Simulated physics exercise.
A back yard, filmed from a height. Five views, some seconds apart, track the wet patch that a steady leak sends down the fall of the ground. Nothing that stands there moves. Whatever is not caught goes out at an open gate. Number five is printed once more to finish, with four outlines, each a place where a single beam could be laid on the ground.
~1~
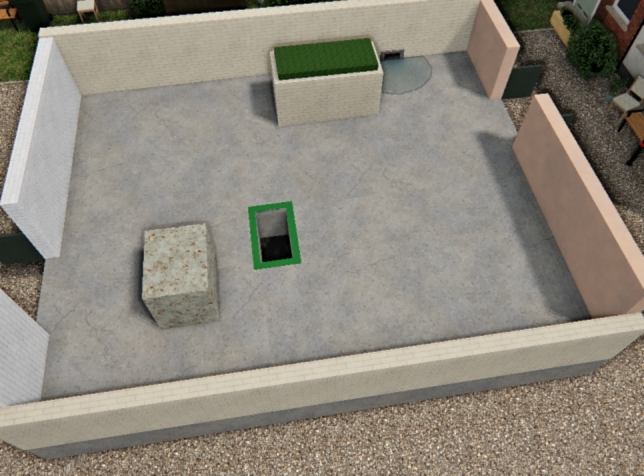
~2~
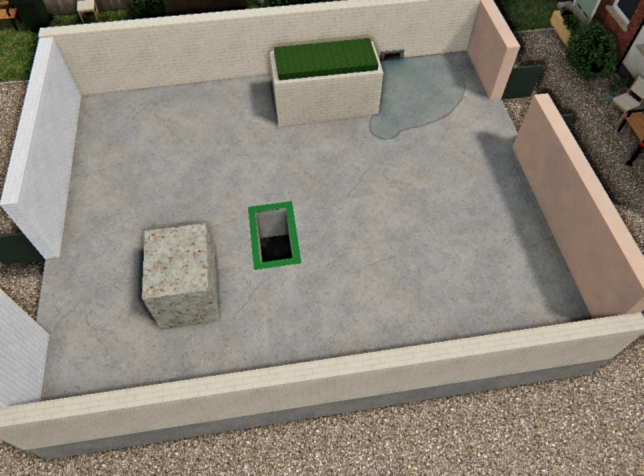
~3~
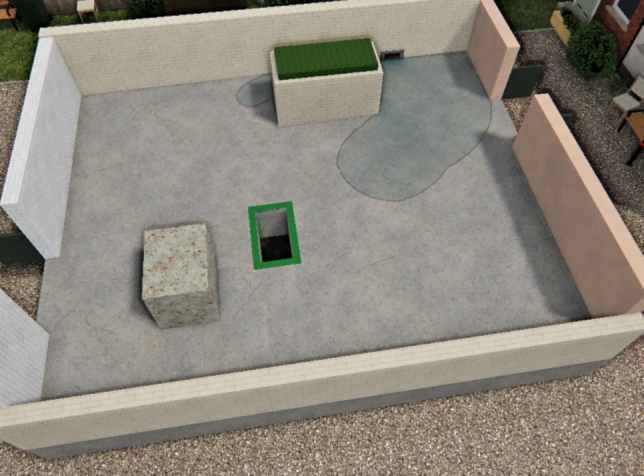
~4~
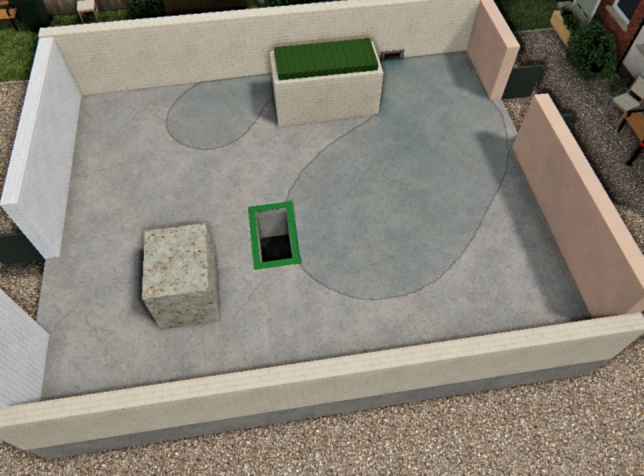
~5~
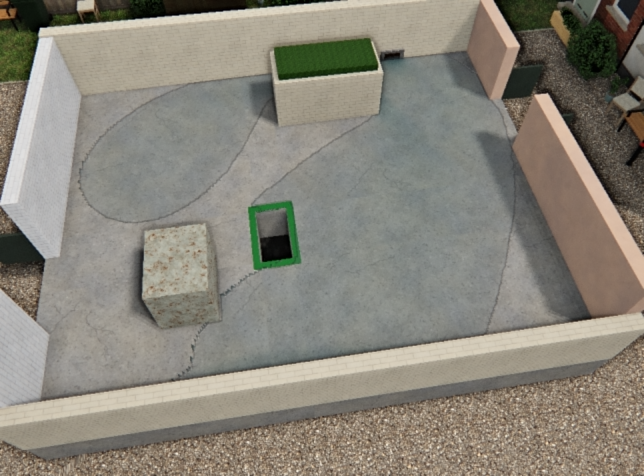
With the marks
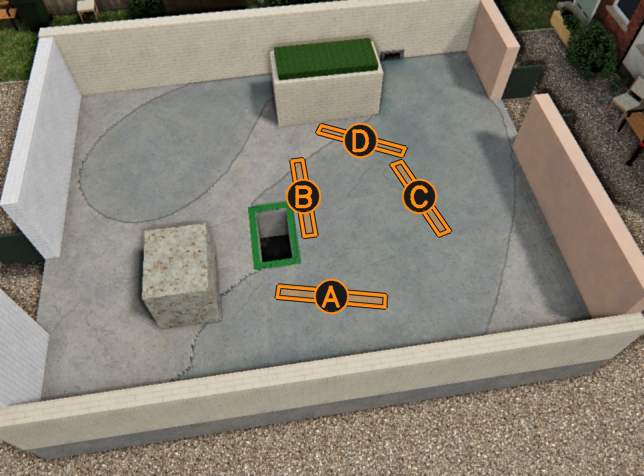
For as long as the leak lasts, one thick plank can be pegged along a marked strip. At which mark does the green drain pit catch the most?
A.
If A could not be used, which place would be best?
C it is.
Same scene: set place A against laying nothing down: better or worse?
It is better.
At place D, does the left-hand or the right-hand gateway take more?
The left one.
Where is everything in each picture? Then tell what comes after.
The first picture shows outfall at (392, 55); green drain pit at (274, 234); open gate at (55, 294); open gate at (501, 123); front seen at (409, 87), 3 % of the ground wet; green drain pit still dry.
The second picture shows front seen at (381, 130), 8 % of the ground wet; green drain pit still dry.
The third picture shows front seen at (375, 193), 18 % of the ground wet; green drain pit still dry.
The fourth picture shows front seen at (359, 291), 37 % of the ground wet; green drain pit still dry.
The fifth picture shows front seen at (209, 353), 59 % of the ground wet; green drain pit taking water.
On the marked copy, A from (278, 291) to (385, 301); B from (310, 235) to (297, 160); C from (396, 163) to (444, 232); D from (319, 129) to (403, 151).
If A is chosen, about 20 % of the stream goes into the green drain pit, about 76 % out by the gates.
If B is chosen, next to none of the stream goes into the green drain pit, about 95 % out by the gates.
If C is chosen, about 14 % of the stream goes into the green drain pit, about 82 % out by the gates.
If D is chosen, about 2 % of the stream goes into the green drain pit, about 94 % out by the gates.
